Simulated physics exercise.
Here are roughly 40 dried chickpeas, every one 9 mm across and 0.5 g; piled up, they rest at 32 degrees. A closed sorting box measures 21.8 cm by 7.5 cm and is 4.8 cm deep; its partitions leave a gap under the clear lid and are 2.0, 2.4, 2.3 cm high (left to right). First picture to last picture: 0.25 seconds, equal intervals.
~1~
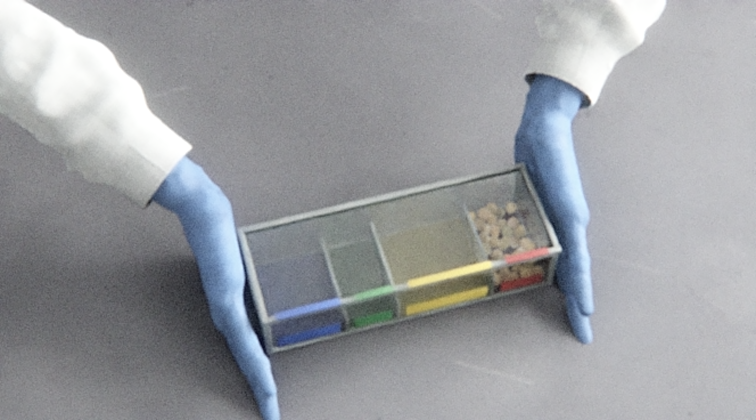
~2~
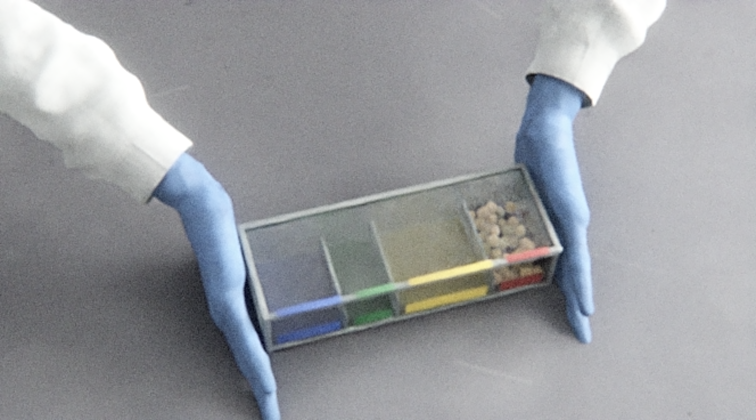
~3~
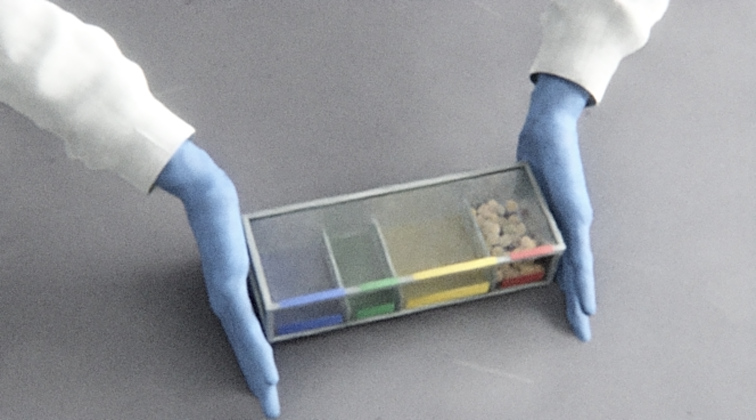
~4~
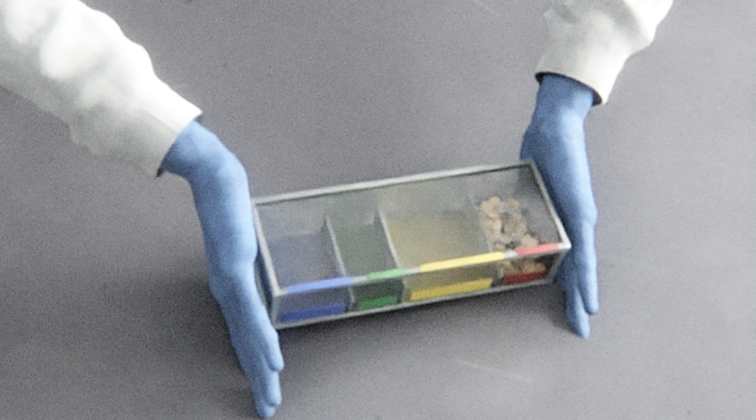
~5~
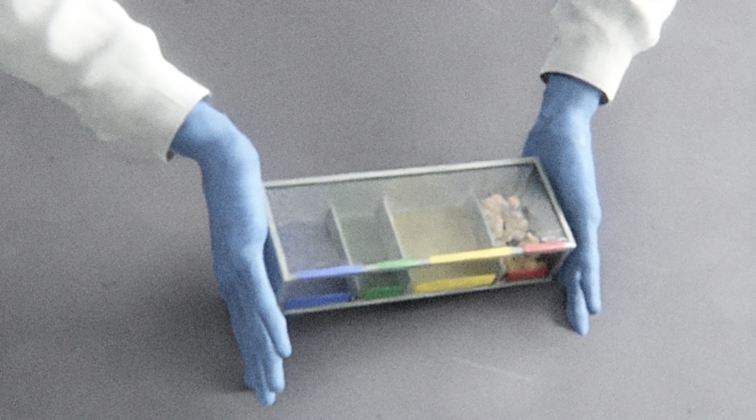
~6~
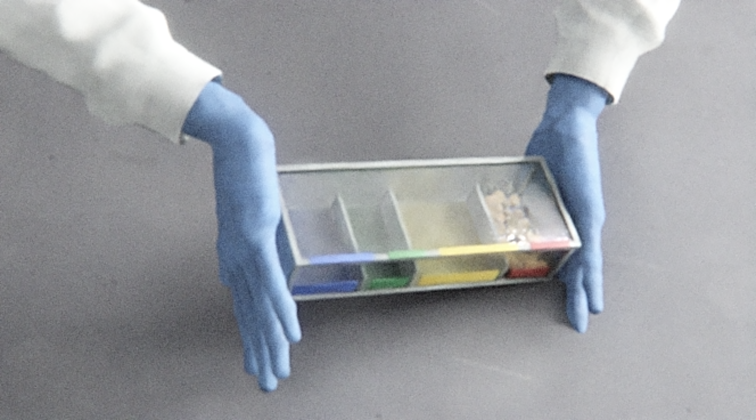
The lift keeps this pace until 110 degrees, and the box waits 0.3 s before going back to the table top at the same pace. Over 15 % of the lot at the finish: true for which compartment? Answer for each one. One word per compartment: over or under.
Red over, blue under, green under, yellow under.
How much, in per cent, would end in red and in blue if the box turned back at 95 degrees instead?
Result - red 100 %, blue 0 %.
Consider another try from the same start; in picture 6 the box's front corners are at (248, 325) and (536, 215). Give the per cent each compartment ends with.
You'd see red at 0 percent, blue at 100, green at 0 and yellow at 0 percent.
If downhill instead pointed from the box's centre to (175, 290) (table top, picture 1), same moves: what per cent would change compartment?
Something like 100 in a hundred.
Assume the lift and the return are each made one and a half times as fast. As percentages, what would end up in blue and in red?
I'd expect blue at 0 percent and red at 100 percent.
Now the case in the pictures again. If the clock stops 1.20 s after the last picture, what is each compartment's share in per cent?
The split is red at 100, blue at 0, green at 0 and yellow at 0 per cent.
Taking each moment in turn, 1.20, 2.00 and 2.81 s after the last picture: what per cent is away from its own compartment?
0, 0, 0.
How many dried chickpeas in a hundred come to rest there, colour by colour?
Red: 100 %, blue: 0 %, green: 0 %, yellow: 0 %.
Then, 1.20 s after the last picture, tilt 110 degrees; red 100 %.
Then, 2.00 s after the last picture, tilt 56 degrees; red 100 %.
Then, 2.81 s after the last picture, tilt 0 degrees; red 100 %.
In the end, red 100 %, blue 0 %, green 0 %, yellow 0 %.
